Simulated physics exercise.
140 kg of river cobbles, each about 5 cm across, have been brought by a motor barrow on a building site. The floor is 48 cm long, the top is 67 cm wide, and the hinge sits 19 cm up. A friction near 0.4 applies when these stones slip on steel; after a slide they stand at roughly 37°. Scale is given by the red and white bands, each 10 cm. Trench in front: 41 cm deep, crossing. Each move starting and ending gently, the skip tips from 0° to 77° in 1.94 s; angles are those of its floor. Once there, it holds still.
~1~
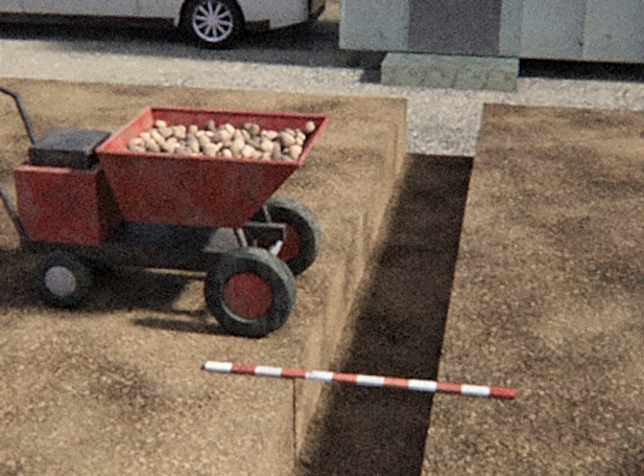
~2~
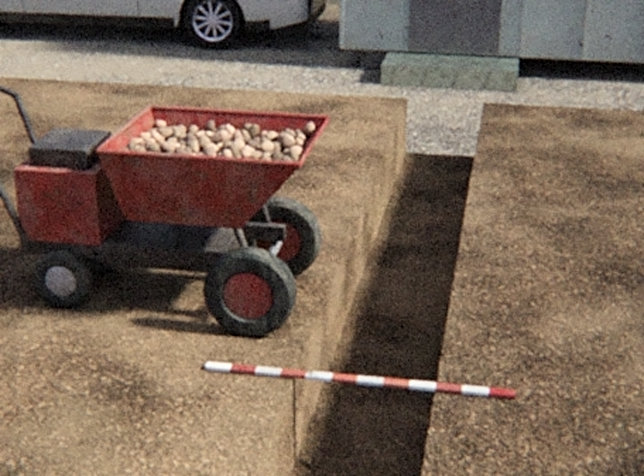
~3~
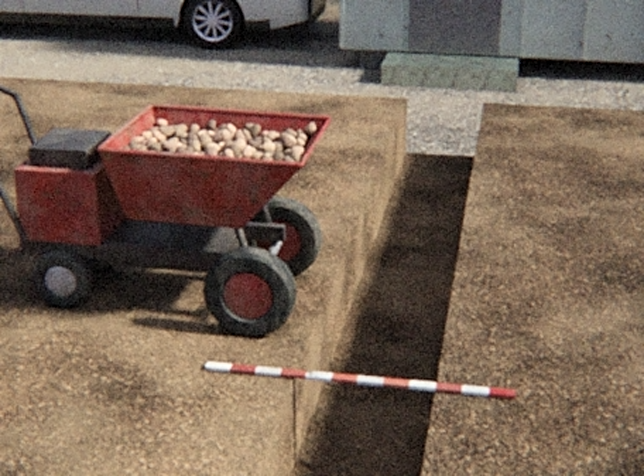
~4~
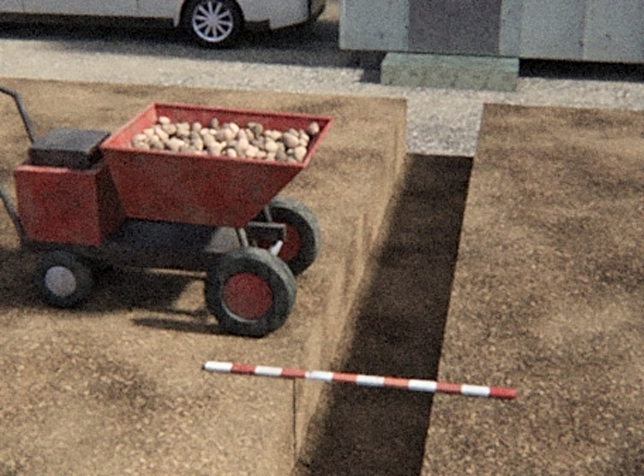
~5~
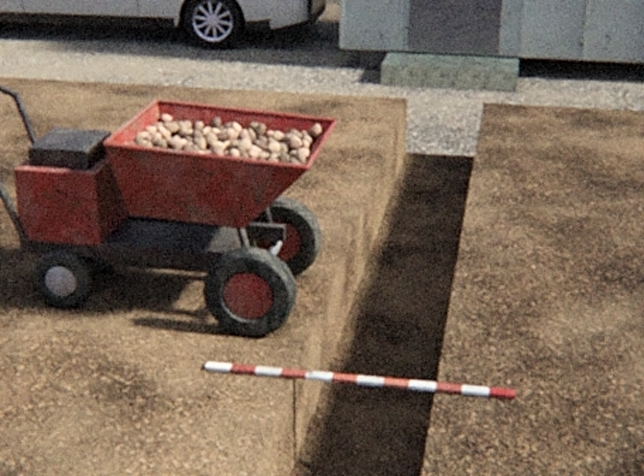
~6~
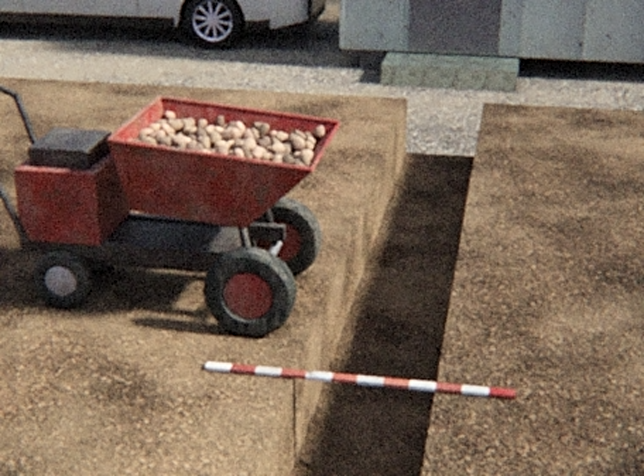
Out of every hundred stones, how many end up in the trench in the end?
Around 65 in every hundred.
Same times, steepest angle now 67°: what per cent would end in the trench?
In that case near 65 per cent.
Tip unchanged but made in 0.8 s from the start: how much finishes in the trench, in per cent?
In that case, around 50%.
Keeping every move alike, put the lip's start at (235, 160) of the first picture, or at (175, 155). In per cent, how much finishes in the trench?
Roughly 100 in a hundred from the first, 90 in a hundred from the second.
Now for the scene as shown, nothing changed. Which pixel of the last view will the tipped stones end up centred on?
(428, 379).
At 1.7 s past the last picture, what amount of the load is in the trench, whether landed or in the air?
Some 40 per cent of the load by that point.
Then, 1.2 s after the last picture the floor is at 65°, 98 % in the skip, 2 % in the trench; the foremost stones are at (430, 288).
Then, 1.7 s after the last picture the floor is at 77°, 30 % in the skip, 39 % in the trench, 31 % past the trench; the foremost stones are at (574, 323).
Then, 2.1 s after the last picture the floor is at 77°, 6 % in the skip, 57 % in the trench, 37 % past the trench; the foremost stones are at (630, 302).
Then, 4.0 s after the last picture the floor is at 77°, 0 % in the skip, 65 % in the trench, 35 % past the trench; the foremost stones are past the picture's edge.
